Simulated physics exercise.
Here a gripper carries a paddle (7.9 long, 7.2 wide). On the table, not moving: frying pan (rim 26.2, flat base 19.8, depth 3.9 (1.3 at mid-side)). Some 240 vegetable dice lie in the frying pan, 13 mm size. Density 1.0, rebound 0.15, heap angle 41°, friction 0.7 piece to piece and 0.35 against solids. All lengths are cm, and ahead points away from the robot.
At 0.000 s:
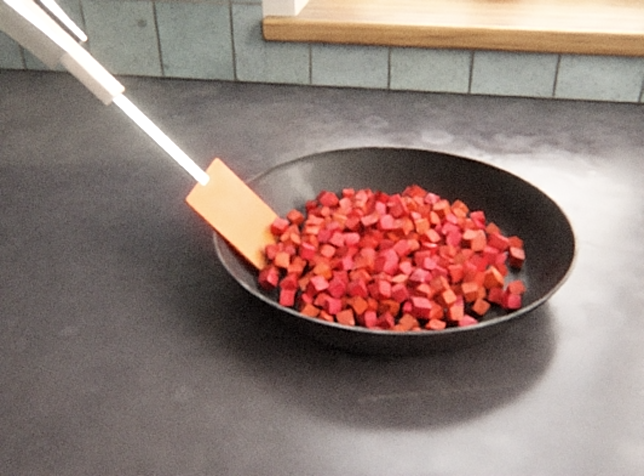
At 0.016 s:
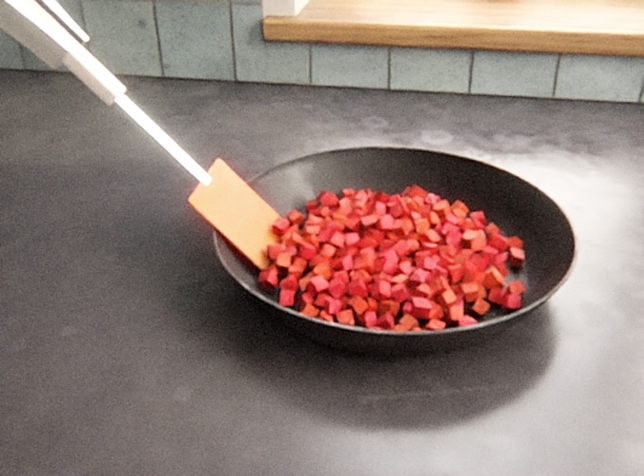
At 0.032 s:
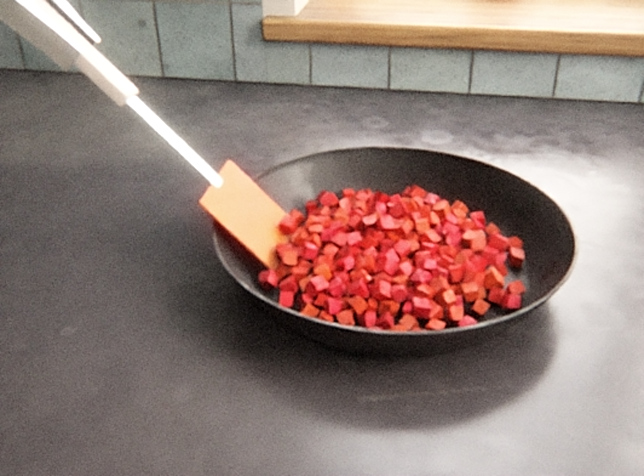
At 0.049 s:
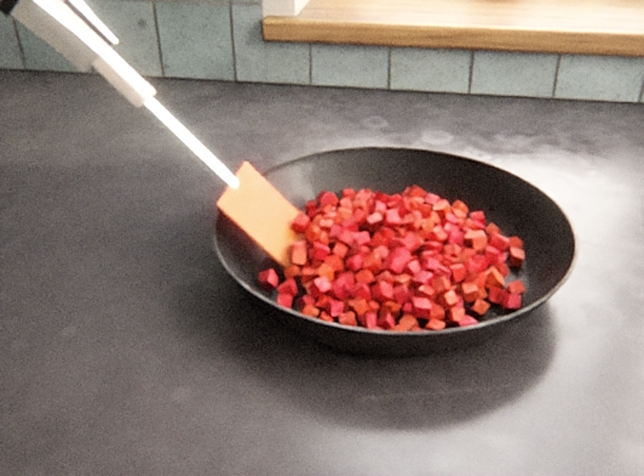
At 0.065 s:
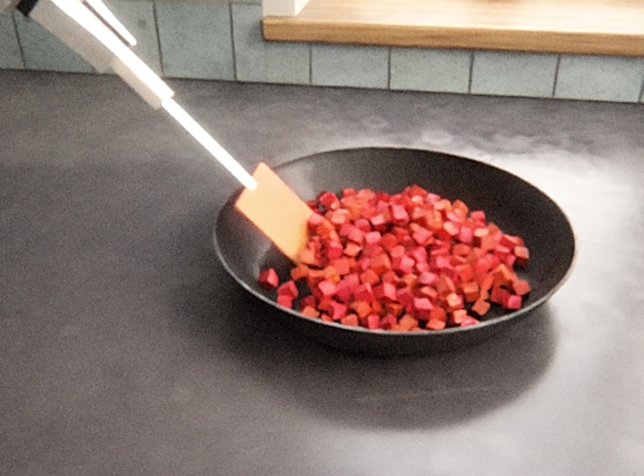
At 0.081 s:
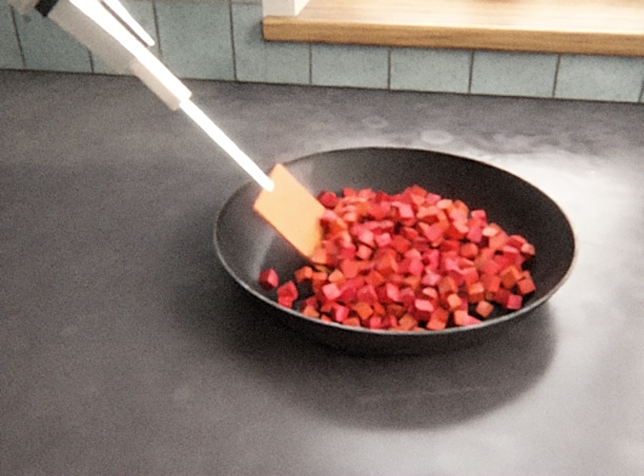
At first, a gripper holds an orange paddle at the left side of a dark frying pan heaped with small red and orange cubes. The paddle then moves a short way right through the pan, pushing the nearest cubes and shifting the heap slightly rightward, while the pan stays still.
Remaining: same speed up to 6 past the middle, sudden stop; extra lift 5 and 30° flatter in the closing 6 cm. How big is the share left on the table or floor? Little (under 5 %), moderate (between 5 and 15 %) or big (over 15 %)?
Answer: Moderate; between 5 and 15 % of the vegetable dice finish on the table or floor.
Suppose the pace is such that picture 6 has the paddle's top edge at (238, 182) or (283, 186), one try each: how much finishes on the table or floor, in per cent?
About 0 and 10 per cent.
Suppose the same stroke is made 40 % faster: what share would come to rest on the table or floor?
In that case some 15 per cent.
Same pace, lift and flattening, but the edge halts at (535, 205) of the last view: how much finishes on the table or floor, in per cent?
About 20 per cent.
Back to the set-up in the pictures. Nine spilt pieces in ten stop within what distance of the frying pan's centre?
About 25 cm.
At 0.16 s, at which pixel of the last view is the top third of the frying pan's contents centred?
Around (445, 234).
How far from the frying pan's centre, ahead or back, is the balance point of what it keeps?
Roughly 4.0 cm ahead.
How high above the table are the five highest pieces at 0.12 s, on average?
Roughly 4 cm.
By 0.12 s, sloping 45°, highest piece 4 above the table; 240 in the frying pan.
By 0.16 s, sloping 33°, highest piece 5 above the table; 240 in the frying pan.
By 0.38 s, sloping 16°, highest piece 5 above the table; 217 in the frying pan, 20 on the table or floor, 3 on the blade or in flight.
By 1.43 s, sloping 16°, highest piece 5 above the table; 216 in the frying pan, 24 on the table or floor.
Final count, 216 in the frying pan, 24 on the table or floor. That is 10 % on the table or floor.
